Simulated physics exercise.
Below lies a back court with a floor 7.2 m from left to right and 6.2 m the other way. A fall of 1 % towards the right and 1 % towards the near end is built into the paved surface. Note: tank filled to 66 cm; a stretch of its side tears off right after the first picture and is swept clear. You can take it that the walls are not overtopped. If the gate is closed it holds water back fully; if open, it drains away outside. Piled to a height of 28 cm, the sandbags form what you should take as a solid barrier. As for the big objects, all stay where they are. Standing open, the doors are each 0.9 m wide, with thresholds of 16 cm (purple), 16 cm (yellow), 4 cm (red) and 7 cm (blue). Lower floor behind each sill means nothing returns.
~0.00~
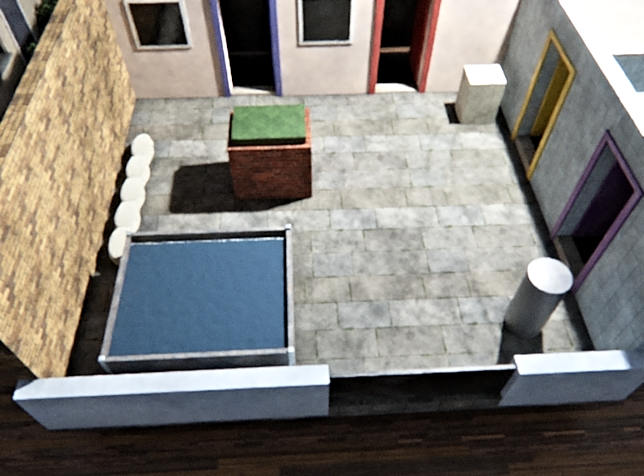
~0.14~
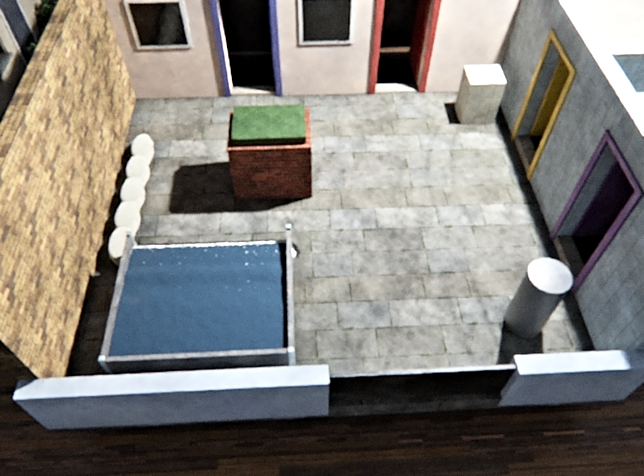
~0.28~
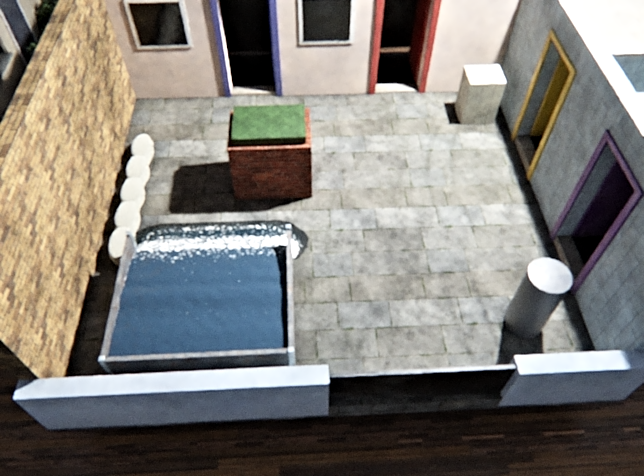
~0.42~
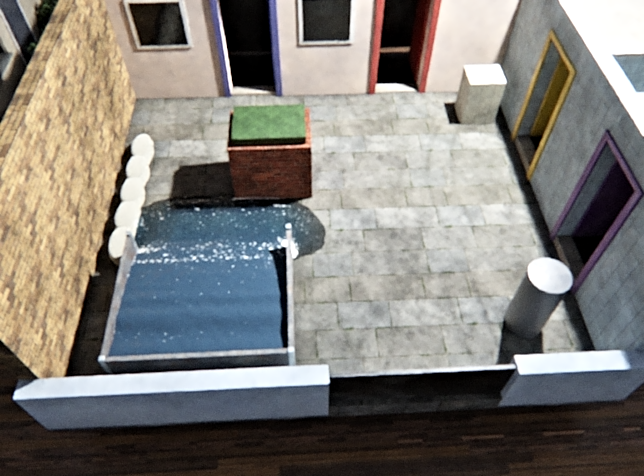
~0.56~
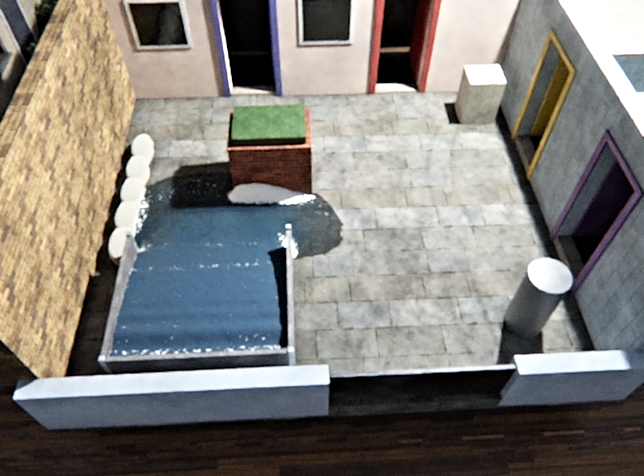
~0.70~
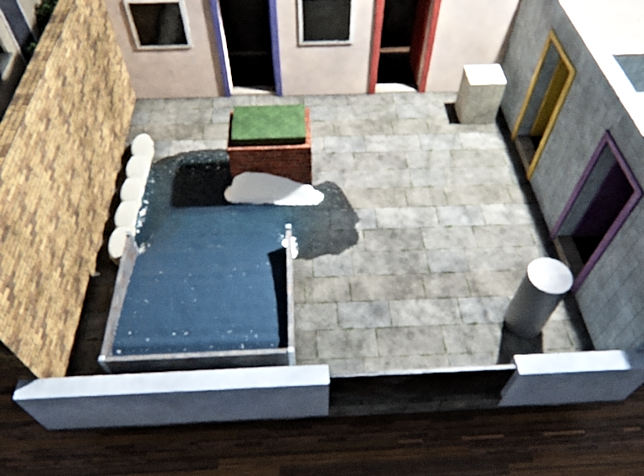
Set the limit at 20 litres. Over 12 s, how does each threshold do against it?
The purple door remains shy of the limit; the yellow door remains shy of the limit; the red door remains shy of the limit; the blue door overtops the limit.
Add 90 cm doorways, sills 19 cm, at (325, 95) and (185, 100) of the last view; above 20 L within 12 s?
Check, in order - pass / fail.
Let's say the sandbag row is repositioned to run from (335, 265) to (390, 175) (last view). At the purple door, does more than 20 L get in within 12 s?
Outcome - purple: Pass.
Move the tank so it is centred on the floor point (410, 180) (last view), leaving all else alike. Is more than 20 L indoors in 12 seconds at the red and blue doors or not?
Well, red ends up beyond the mark and blue ends up inside the mark.
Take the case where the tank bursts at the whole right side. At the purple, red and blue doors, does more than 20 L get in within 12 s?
Then it goes purple too high, red too high, blue fine.
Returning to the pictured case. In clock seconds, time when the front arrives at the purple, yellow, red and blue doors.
Purple: 2.8 s; yellow: 2.4 s; red: 3.2 s; blue: 1.3 s.
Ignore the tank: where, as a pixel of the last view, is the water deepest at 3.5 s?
Close to (191, 99).
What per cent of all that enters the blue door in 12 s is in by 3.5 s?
Share by then: ~ 60 %.
After 1.4 s water covers 25 % of the floor and is deepest (44 cm) near (251, 207); purple door not reached, yellow door not reached, red door not reached, blue door 2 cm at the sill, 2 L in.
After 2.2 s water covers 45 % of the floor and is deepest (45 cm) near (145, 100); purple door not reached, yellow door not reached, red door not reached, blue door 17 cm at the sill, 25 L in.
After 3.5 s water covers 75 % of the floor and is deepest (26 cm) near (191, 99); purple door 12 cm at the sill, 0 L in, yellow door 11 cm at the sill, 0 L in, red door 3 cm at the sill, 0 L in, blue door 15 cm at the sill, 79 L in.
After 7.0 s water covers 90 % of the floor and is deepest (17 cm) near (541, 309); purple door 12 cm at the sill, 0 L in, yellow door 13 cm at the sill, 1 L in, red door 3 cm at the sill, 0 L in, blue door 7 cm at the sill, 130 L in.
After 12.0 s water covers 90 % of the floor and is deepest (16 cm) near (604, 376); purple door 13 cm at the sill, 0 L in, yellow door 7 cm at the sill, 1 L in, red door 4 cm at the sill, 7 L in, blue door 1 cm at the sill, 130 L in.
